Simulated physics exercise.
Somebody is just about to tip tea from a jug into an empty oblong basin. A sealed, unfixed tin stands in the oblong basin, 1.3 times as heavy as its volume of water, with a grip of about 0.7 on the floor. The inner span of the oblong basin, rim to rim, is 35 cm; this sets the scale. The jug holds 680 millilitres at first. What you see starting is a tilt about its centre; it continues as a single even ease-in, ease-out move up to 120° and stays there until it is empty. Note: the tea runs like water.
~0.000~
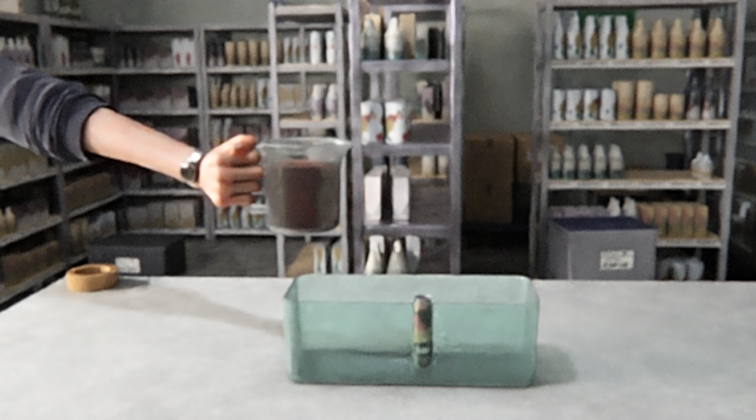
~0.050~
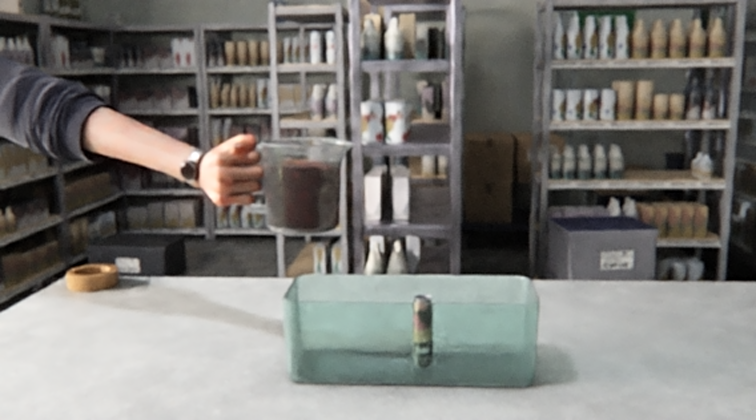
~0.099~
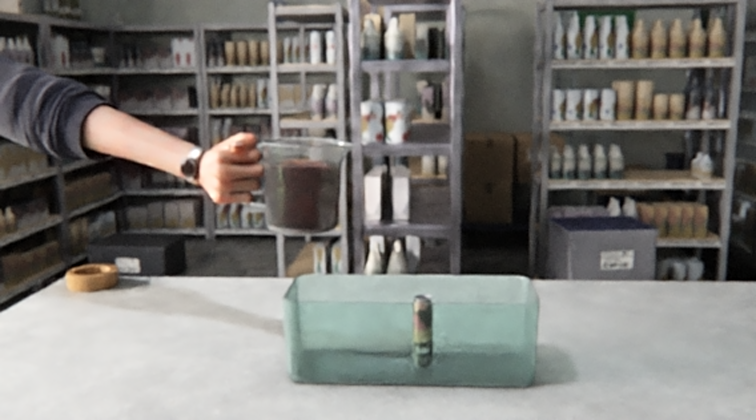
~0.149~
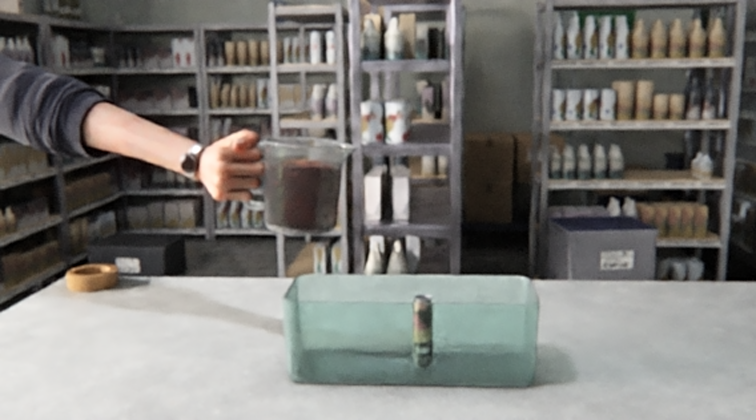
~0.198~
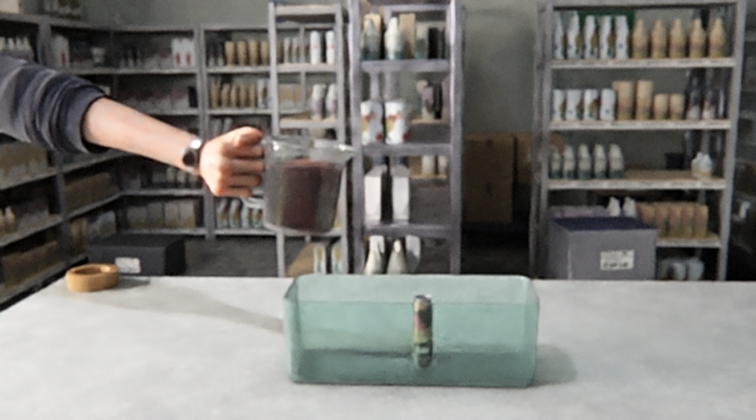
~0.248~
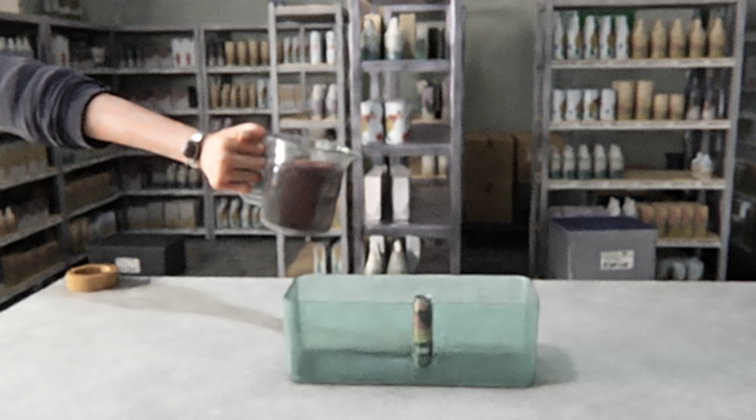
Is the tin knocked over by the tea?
It ends up tipped over.
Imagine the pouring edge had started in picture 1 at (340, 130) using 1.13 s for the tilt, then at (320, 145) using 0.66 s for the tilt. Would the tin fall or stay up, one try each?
First it stays on its base; then it stays on its base.
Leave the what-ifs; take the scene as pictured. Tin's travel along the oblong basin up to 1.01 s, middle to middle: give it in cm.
It has moved some 3 cm.
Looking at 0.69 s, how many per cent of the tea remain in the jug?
About 80 per cent.
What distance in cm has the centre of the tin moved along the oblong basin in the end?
In the end the tin's centre has shifted about 8.5 centimetres.
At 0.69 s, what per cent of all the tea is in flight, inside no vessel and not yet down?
It comes to roughly 16 per cent.
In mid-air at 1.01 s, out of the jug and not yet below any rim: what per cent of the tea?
16 in a hundred, give or take.
After 0.69 s the tilt is 72° and 81 per cent is still to pour; the tin stands where it began.
After 1.01 s the tilt is 112° and 15 per cent is still to pour; the tin leans 11°.
After 1.35 s the tilt is 120° and 0 per cent is still to pour; the tin lies on its side.
After 1.72 s the tilt is 120° and 0 per cent is still to pour; the tin lies on its side.
In the end the tin lies on its side.
